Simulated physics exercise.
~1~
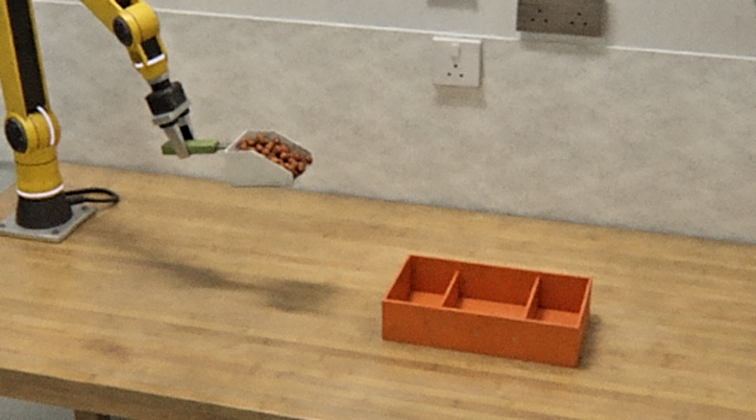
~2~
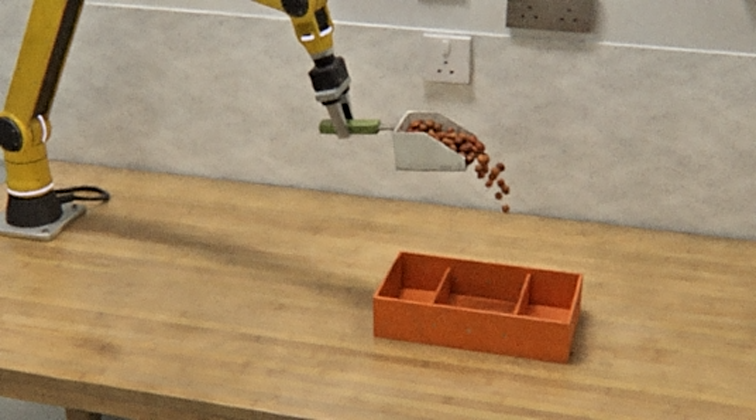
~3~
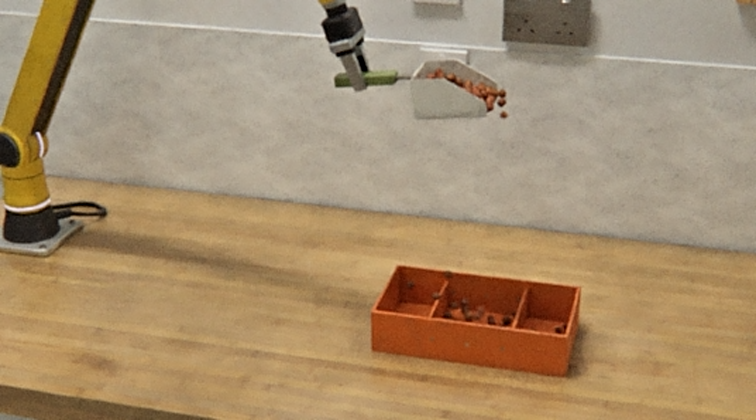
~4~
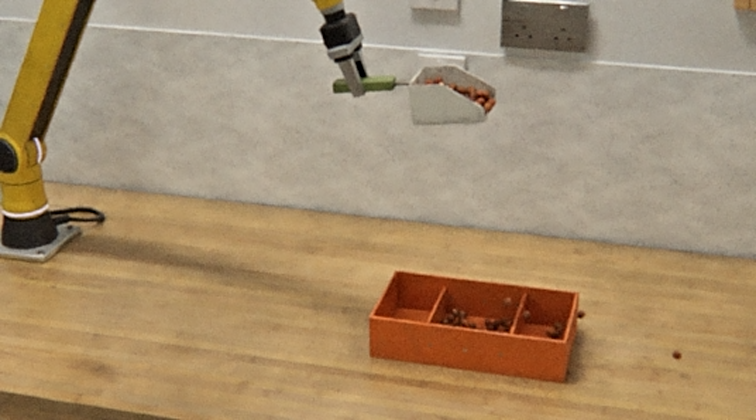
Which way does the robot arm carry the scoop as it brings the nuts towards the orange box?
The arm carries the scoop to the right, bringing it from near the arm's base to above the orange box.
